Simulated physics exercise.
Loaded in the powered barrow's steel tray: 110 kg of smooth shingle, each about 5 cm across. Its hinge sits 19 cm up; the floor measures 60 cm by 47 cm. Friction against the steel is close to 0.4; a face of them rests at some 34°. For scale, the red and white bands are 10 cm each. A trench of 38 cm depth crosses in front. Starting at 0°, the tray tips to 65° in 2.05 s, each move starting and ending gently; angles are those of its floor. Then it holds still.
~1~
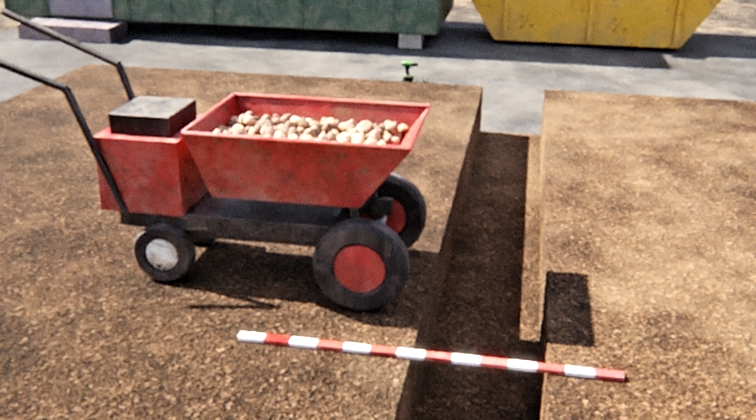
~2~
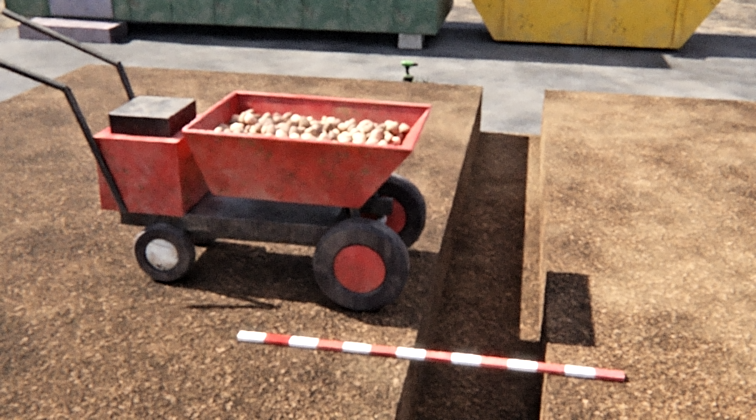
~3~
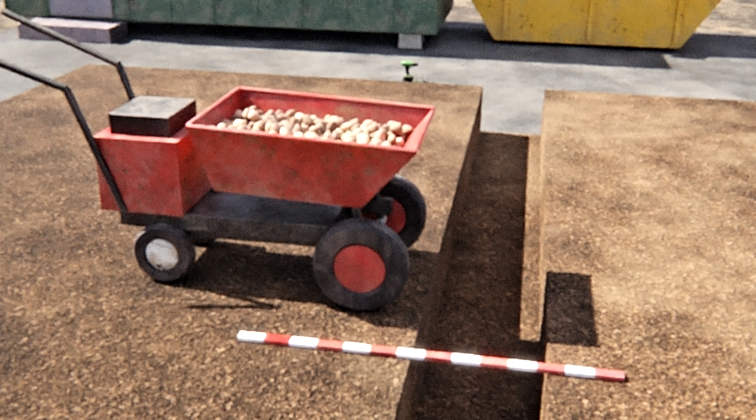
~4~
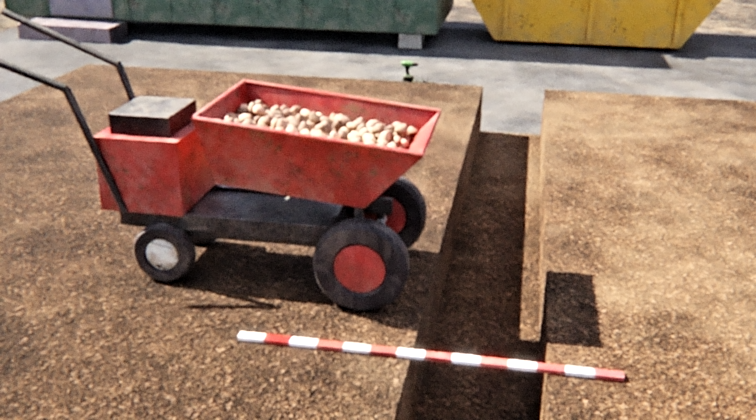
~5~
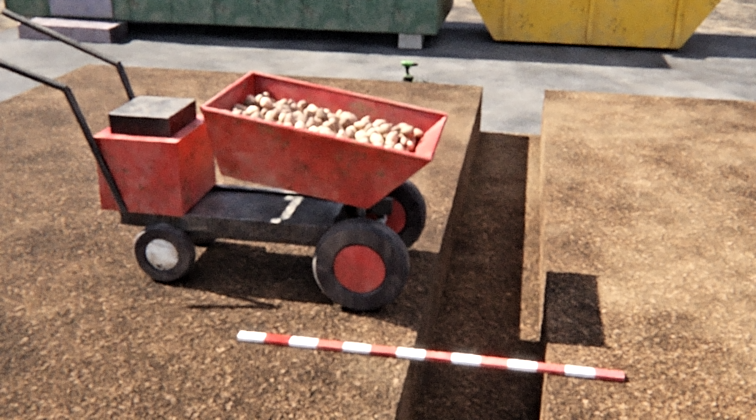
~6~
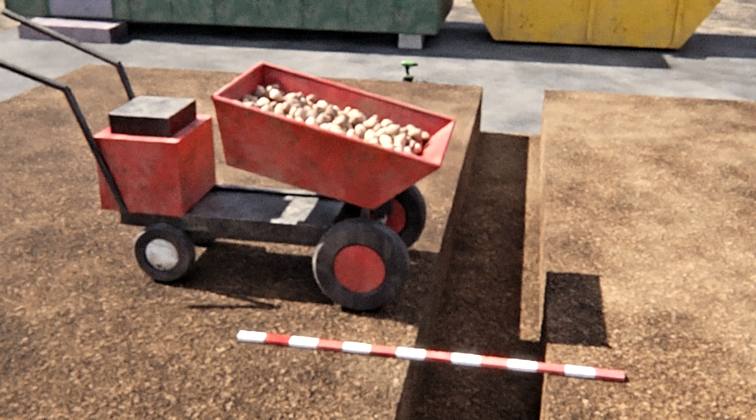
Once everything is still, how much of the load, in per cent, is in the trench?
Some 69 per cent of it.
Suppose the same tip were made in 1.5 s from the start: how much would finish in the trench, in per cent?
Then about 60 per cent.
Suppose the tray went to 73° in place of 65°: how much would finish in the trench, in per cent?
It would be near 65 per cent.
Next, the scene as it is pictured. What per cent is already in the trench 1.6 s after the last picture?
Some 30 per cent.
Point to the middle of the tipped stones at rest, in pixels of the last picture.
Around (523, 351).
Then, 0.9 s after the last picture the floor is at 55°, 98 % in the tray, 2 % in the trench; the foremost stones are at (519, 234).
Then, 1.6 s after the last picture the floor is at 65°, 42 % in the tray, 32 % in the trench, 26 % past the trench; the foremost stones are at (671, 290).
Then, 1.9 s after the last picture the floor is at 65°, 22 % in the tray, 45 % in the trench, 32 % past the trench; the foremost stones are at (733, 294).
Then, 3.8 s after the last picture the floor is at 65°, 0 % in the tray, 69 % in the trench, 31 % past the trench; the foremost stones are at (754, 295).
